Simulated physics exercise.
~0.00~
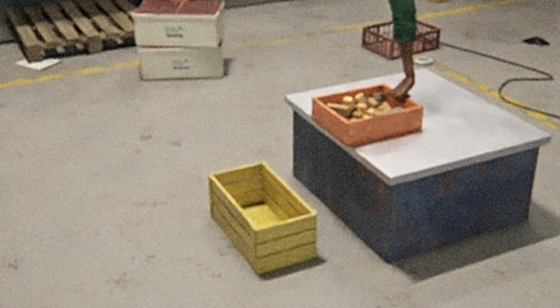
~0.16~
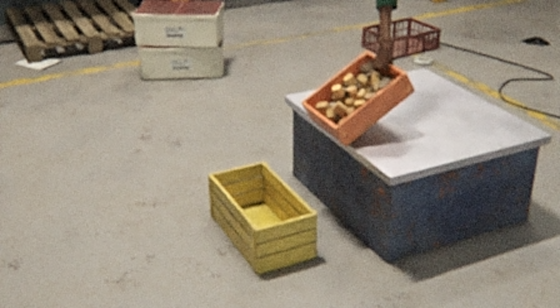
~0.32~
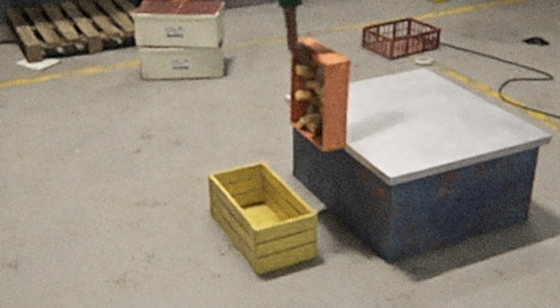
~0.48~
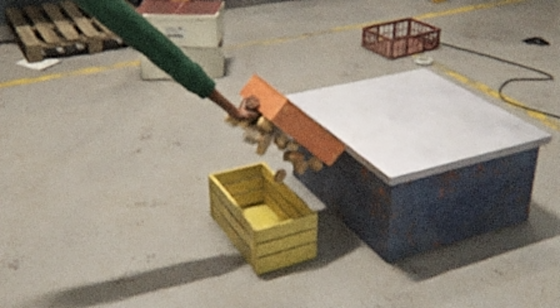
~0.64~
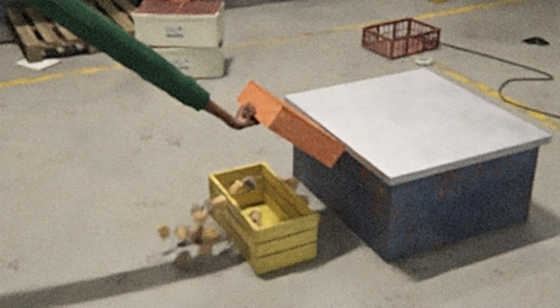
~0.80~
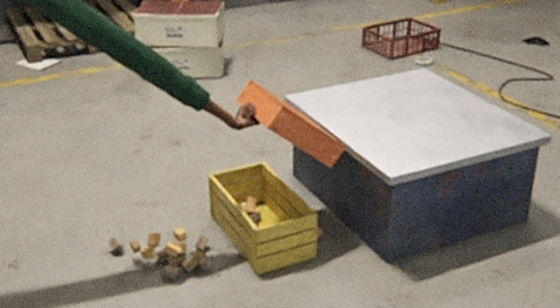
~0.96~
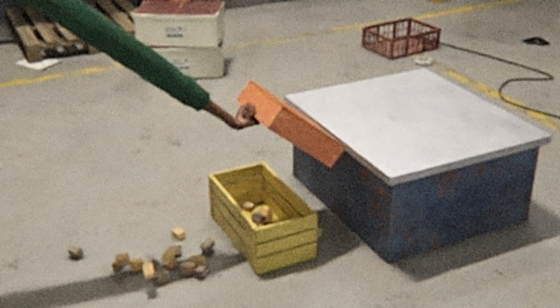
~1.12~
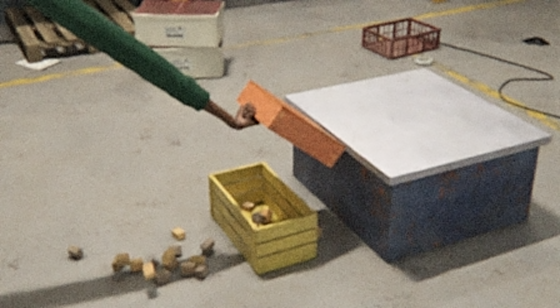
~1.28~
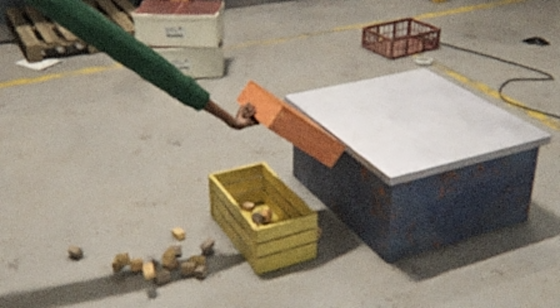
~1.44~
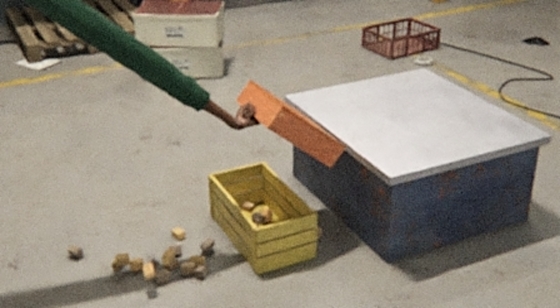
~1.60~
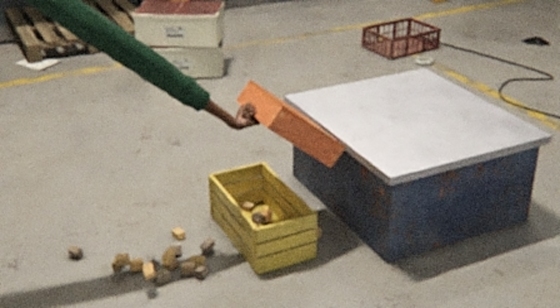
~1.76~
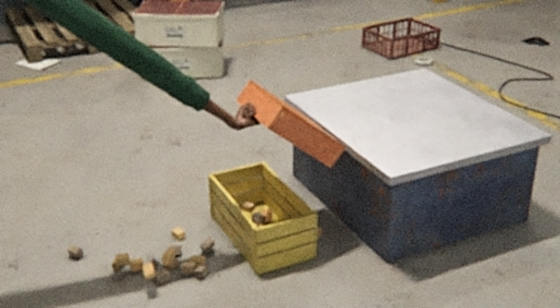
We see a green-sleeved arm tip an orange box of wooden chunks over the left edge of a bench above a yellow bin. The chunks tumble out, some landing in the bin and many scattering on the floor to its left, while the box stays tilted and held.
